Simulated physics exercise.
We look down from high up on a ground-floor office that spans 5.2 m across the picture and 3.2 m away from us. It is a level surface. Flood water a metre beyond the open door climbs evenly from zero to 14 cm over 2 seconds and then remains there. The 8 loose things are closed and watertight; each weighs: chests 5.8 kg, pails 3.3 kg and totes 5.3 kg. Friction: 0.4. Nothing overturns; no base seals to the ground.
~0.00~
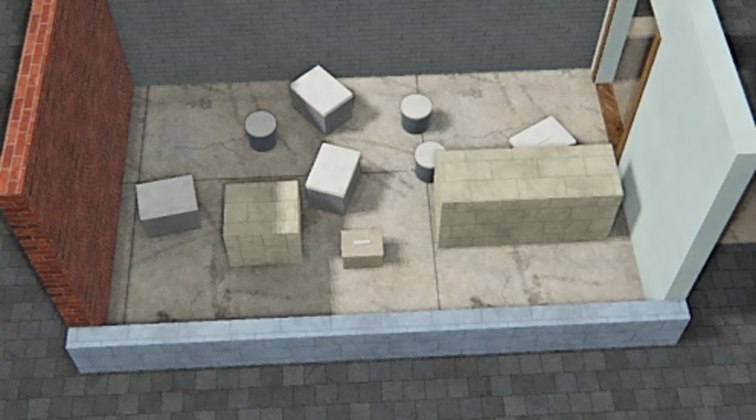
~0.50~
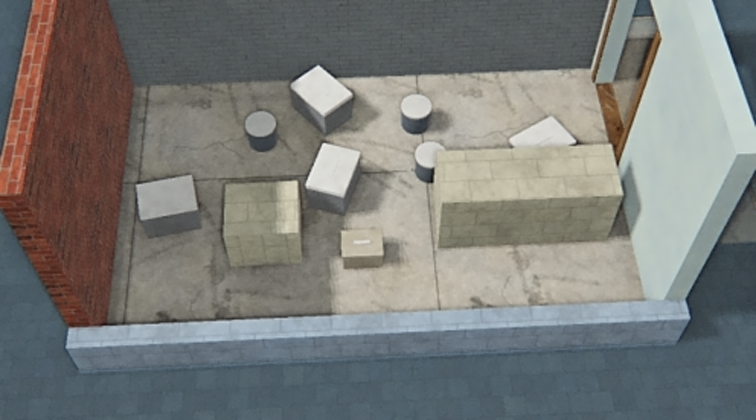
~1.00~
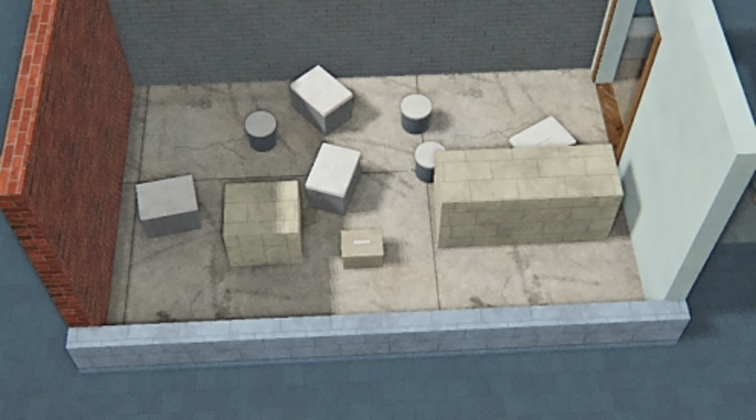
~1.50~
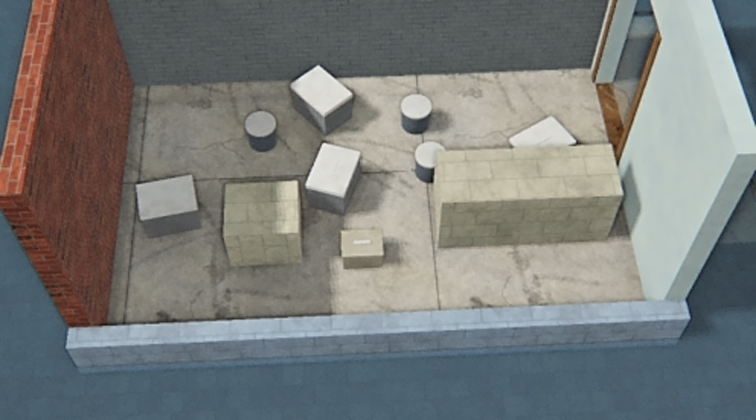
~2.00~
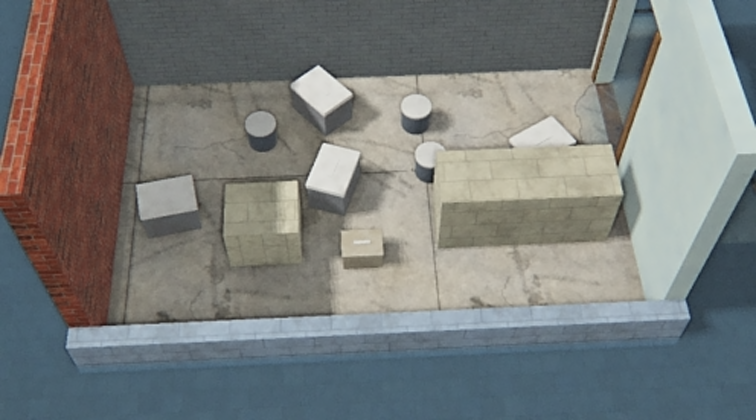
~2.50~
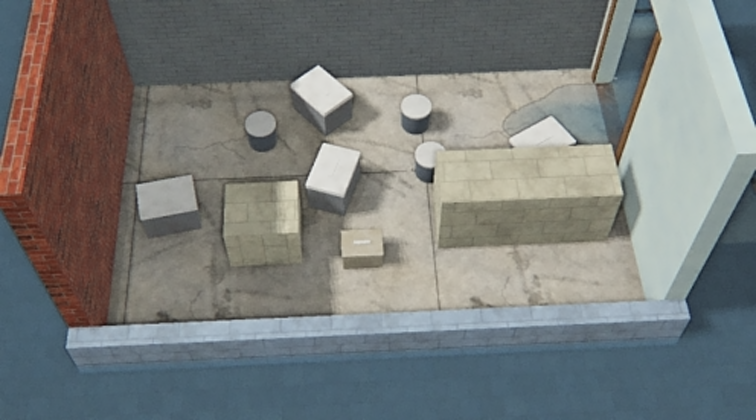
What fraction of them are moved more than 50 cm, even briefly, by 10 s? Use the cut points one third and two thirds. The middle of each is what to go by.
It falls at two thirds or above.
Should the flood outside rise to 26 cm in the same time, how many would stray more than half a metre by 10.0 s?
Under that setup the answer is 8.
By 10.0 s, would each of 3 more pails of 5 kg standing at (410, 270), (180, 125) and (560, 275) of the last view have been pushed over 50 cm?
Result, in listed order: Not exceeded / exceeded / not exceeded.
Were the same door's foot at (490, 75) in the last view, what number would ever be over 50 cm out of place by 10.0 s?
That gives 4 of them.
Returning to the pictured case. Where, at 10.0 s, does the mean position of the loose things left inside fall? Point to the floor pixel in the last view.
Somewhere near (199, 258).
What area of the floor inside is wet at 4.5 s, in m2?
Wet area: Approx. 5.5 m2.
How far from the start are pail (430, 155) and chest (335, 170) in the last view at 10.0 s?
Shifts: 300 cm / 150 cm.
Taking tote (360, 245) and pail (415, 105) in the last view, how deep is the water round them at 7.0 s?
About 2 and 5 cm.
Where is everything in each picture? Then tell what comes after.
The first frame shows a chest at (543, 140), on the bottom; a pail at (260, 123) rests on the ground; water covers 0.0 m2; 0 of 8 have shifted.
The second frame shows a chest at (543, 140) rests on the ground; a pail at (260, 123) rests on the ground; water covers 0.0 m2; 0 of 8 have shifted.
The third frame shows a chest at (543, 140) rests on the ground; a pail at (260, 123), on the bottom; water covers 0.0 m2; 0 of 8 have shifted.
The fourth frame shows a chest at (543, 140) rests on the ground; a pail at (260, 123) rests on the ground; water covers 0.0 m2; 0 of 8 have shifted.
The fifth frame shows a chest at (543, 140), on the bottom; a pail at (260, 123) rests on the ground; 0.2 m2 under water; 0 of 8 have shifted.
The sixth frame shows a chest at (543, 140), on the bottom; a pail at (260, 123) rests on the ground; water covers 0.8 m2; 0 of 8 have shifted.
After 3.5 s 0 of 8 are over 50 cm from their spots; 0 afloat.
After 4.5 s 2 of 8 are over 50 cm from their spots; 1 afloat.
After 7.0 s 6 of 8 are over 50 cm from their spots; 4 afloat.
After 10.0 s 7 of 8 are over 50 cm from their spots, and 7 have been at some point; 6 afloat.
